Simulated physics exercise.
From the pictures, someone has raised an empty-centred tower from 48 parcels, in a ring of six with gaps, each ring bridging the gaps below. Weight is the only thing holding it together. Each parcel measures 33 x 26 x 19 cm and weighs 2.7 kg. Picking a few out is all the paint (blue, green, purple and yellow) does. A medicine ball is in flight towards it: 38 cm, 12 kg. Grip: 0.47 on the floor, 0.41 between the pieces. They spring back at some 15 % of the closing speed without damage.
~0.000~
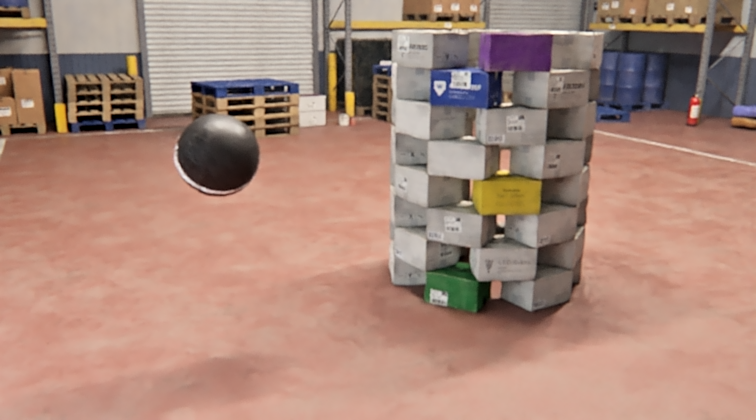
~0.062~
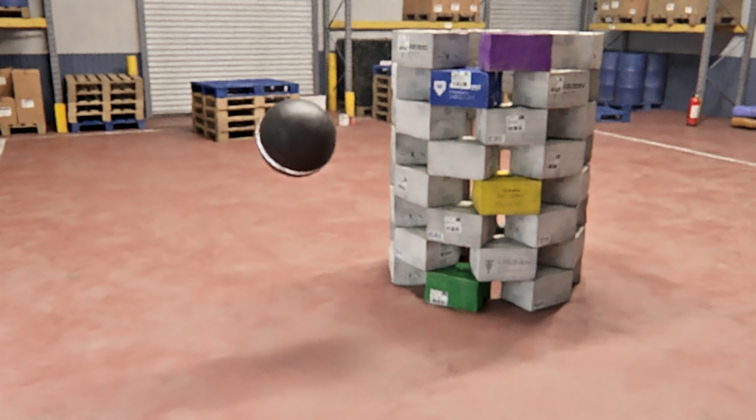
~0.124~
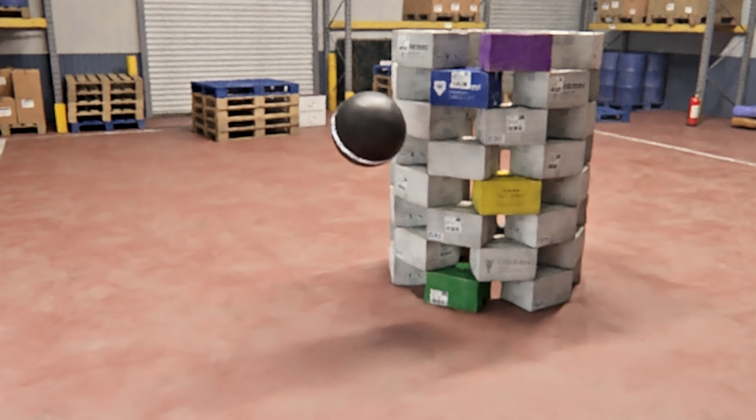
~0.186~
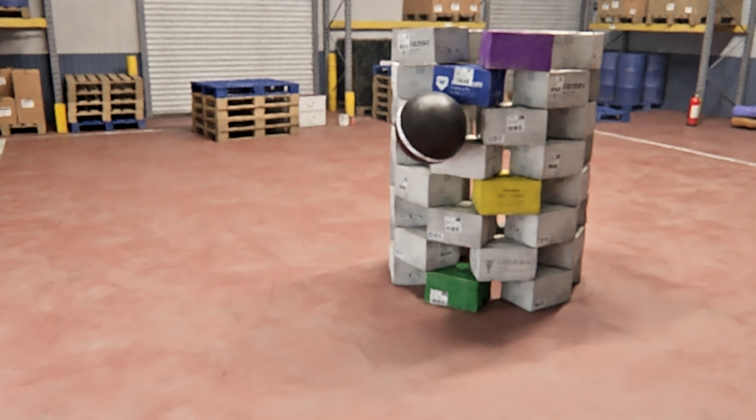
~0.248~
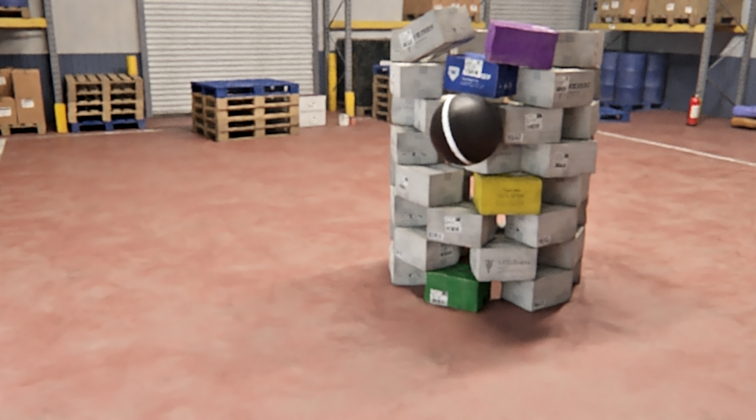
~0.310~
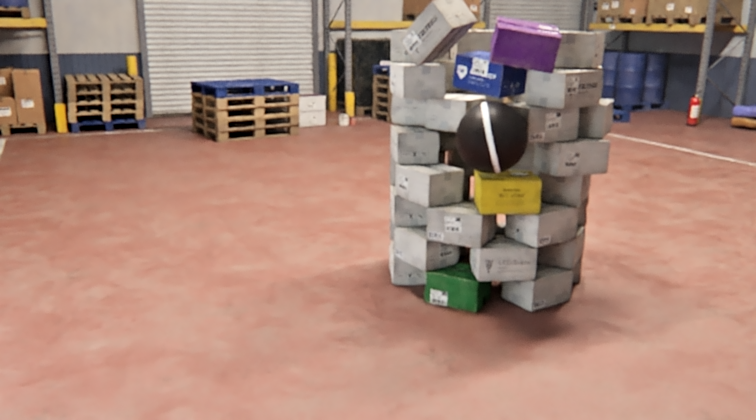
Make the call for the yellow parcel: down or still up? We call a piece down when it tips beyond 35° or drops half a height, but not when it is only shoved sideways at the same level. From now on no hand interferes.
My call: Still up.
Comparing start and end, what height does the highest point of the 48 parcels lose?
Some 0 cm lower.
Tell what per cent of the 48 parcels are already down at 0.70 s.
By then 10 %.
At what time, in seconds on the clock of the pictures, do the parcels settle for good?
3.0 s or so.
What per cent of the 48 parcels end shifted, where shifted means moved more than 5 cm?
I count 30 % as shifted.
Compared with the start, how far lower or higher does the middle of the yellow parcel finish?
It ends some 0 cm lower.
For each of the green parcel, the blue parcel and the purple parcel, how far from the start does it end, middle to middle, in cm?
The green one ends 0 cm from where it began, the blue one 90 cm, and the purple one 170 cm.
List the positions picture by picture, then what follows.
In the first frame (each place is the centre of the face we see best), ball (218, 155) 1.04 m from contact, 6.2 m/s; yellow parcel (511, 198); green parcel (450, 292); purple parcel (521, 53); all as stacked.
In the second frame, ball (297, 138) 66 cm from contact, 6.2 m/s; yellow parcel (511, 198).
In the third frame, ball (369, 130) 28 cm from contact, 6.1 m/s; yellow parcel (511, 198).
In the fourth frame, ball (431, 128) after contact, 4.1 m/s; yellow parcel (511, 198); blue parcel (460, 85) moved 23 mm; steepest lean 5°, the parcel at (415, 47); 4 have shifted.
In the fifth frame, ball (465, 130) after contact, 2.5 m/s; yellow parcel (511, 198); blue parcel (470, 76) tilted 5°; steepest lean 23°, the parcel at (420, 37); 10 have shifted.
In the sixth frame, ball (492, 138) after contact, 2.3 m/s; yellow parcel (511, 198); blue parcel (477, 76) tilted 7°; purple parcel (526, 50) tilted 16°; steepest lean 42°, the parcel at (425, 34); 1 of the 48 parcels down, 10 disturbed in all.
By 0.70 s, ball still moving; 6 of the 48 parcels down; yellow parcel moved 34 mm; purple parcel on its side.
By 1.48 s, ball still moving; 12 of the 48 parcels down; yellow parcel moved 30 mm; blue parcel on its side.
When it is over (3.4 s), ball rolling away; 12 of the 48 parcels down; yellow parcel moved 30 mm; blue parcel on its side; purple parcel on its side. In pixels of the last frame, middles, yellow parcel near (511, 192), blue parcel near (484, 228).
